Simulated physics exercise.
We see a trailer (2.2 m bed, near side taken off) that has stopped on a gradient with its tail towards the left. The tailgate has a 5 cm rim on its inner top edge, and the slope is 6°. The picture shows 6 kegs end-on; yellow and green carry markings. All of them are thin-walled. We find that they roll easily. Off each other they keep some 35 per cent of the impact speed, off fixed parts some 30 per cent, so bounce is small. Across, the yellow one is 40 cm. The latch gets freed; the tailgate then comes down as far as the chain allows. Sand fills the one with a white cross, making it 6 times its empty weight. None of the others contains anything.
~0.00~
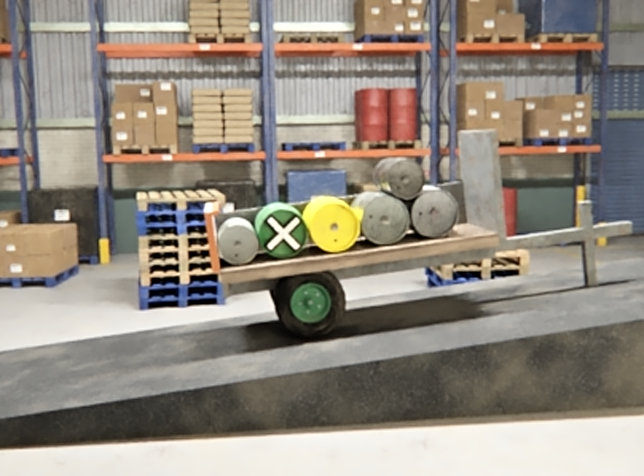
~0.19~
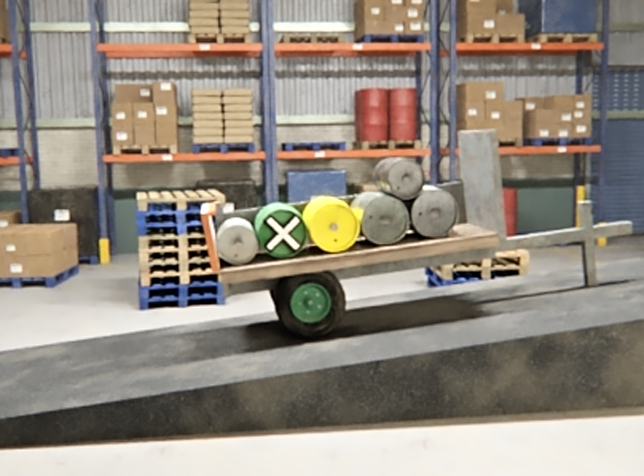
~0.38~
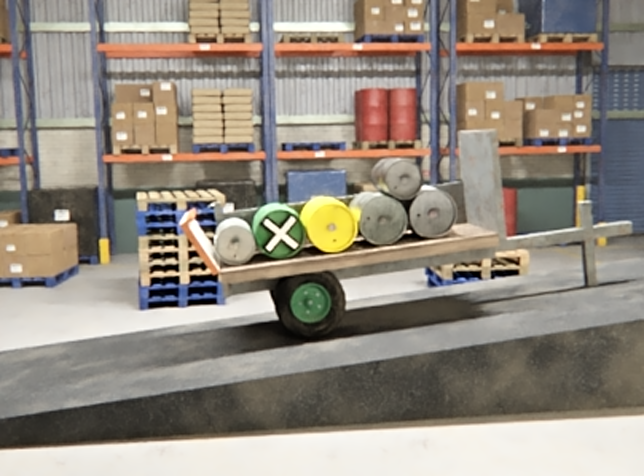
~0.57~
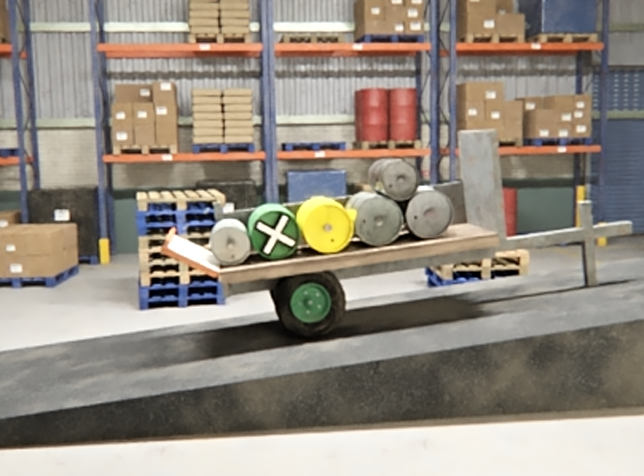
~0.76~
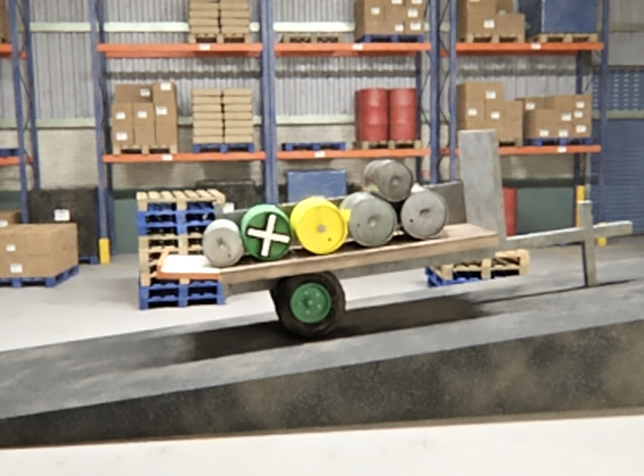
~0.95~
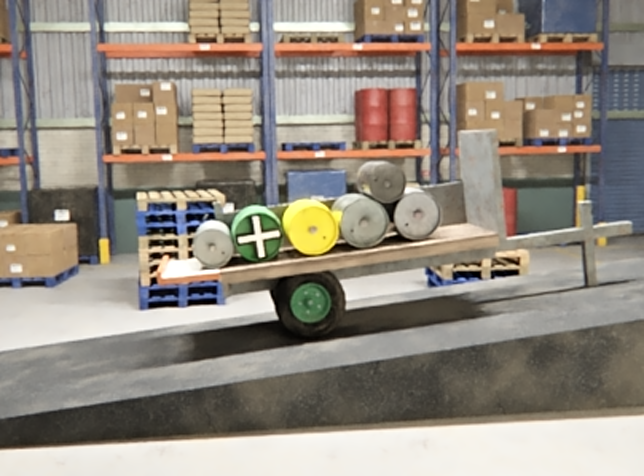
At first, a row of kegs, one green with a white cross and one yellow, rests against the upright tailgate of a trailer on a sloping ramp. The tailgate swings down to the left until it lies almost level with the bed, and the kegs roll slowly leftward together.
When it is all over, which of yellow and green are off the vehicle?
Outcome: Yellow: In; green: In.
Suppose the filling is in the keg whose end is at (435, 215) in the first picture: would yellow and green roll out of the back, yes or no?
With that change: Yellow does; green does.
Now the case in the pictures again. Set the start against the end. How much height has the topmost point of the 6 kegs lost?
30 cm.
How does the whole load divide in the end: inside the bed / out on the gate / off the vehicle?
Counts in the order asked: 4, 1, 1.
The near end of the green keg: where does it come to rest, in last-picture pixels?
In the last picture it sits near (178, 247).
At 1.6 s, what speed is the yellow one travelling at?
Its speed is roughly 0.3 m/s.
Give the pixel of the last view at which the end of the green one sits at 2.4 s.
At about (173, 244).
After 1.6 s, yellow is on the bed, 40 cm short of the hinge, rolling left; green is on the bed, 5 cm short of the hinge, rolling left; 0 of 6 are out.
After 2.4 s, yellow is on the bed, 10 cm short of the hinge; green is on the gate, 30 cm past the hinge; 1 of 6 is out.
After 3.2 s, yellow is on the bed, 10 cm short of the hinge, rolling left; green is on the gate, 30 cm past the hinge, rolling left; 1 of 6 is out.
At rest (4.2 s), yellow is on the bed, 10 cm short of the hinge; green is on the gate, 30 cm past the hinge; 1 of 6 is out.
